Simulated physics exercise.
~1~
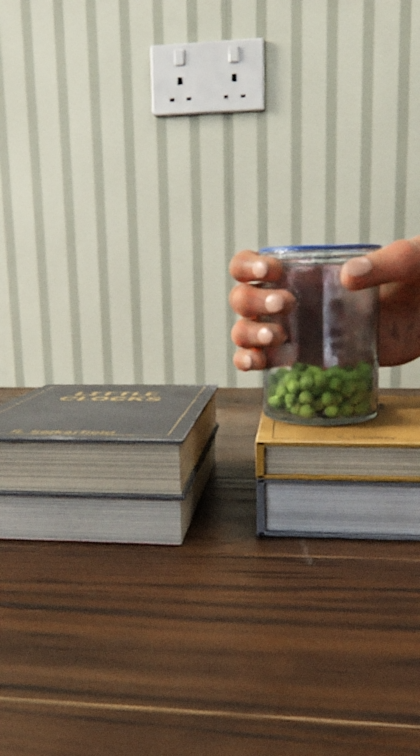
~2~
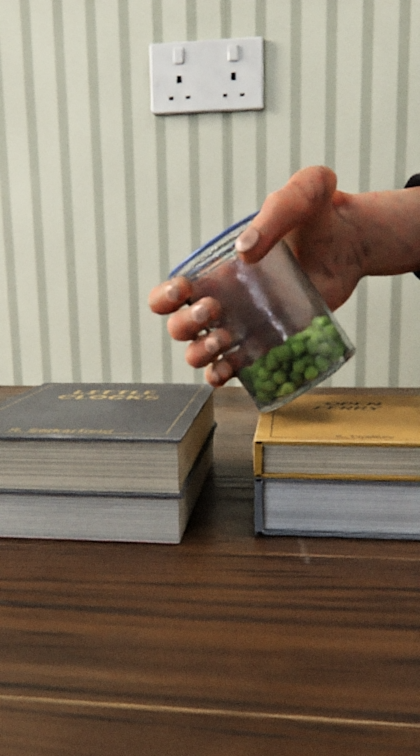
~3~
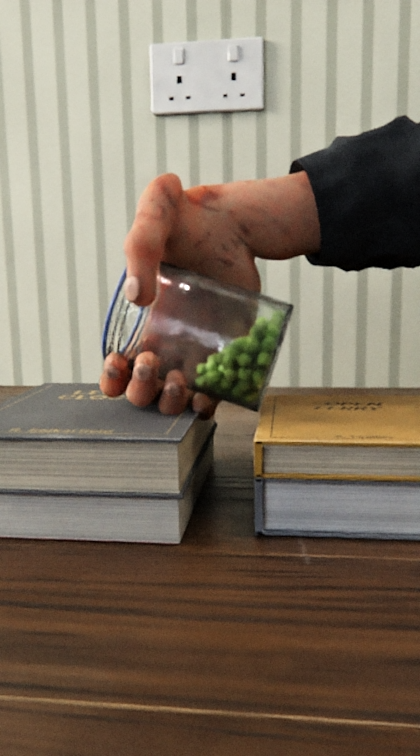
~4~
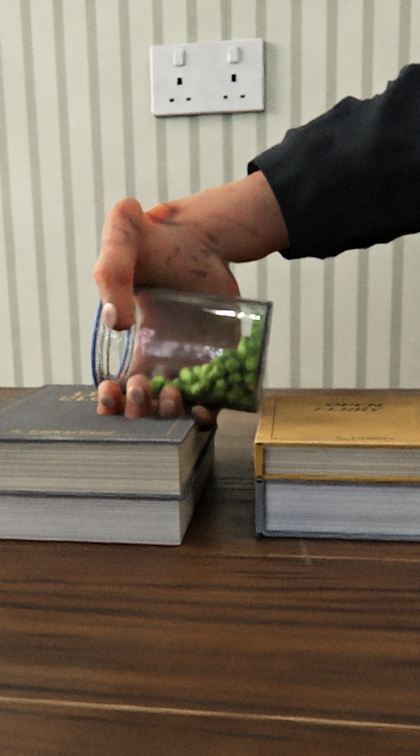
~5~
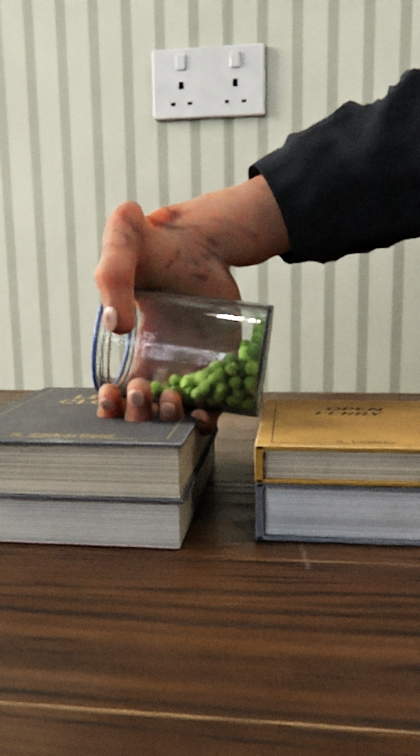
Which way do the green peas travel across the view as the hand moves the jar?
They travel to the left, carried inside the jar as the hand tips it onto its side.
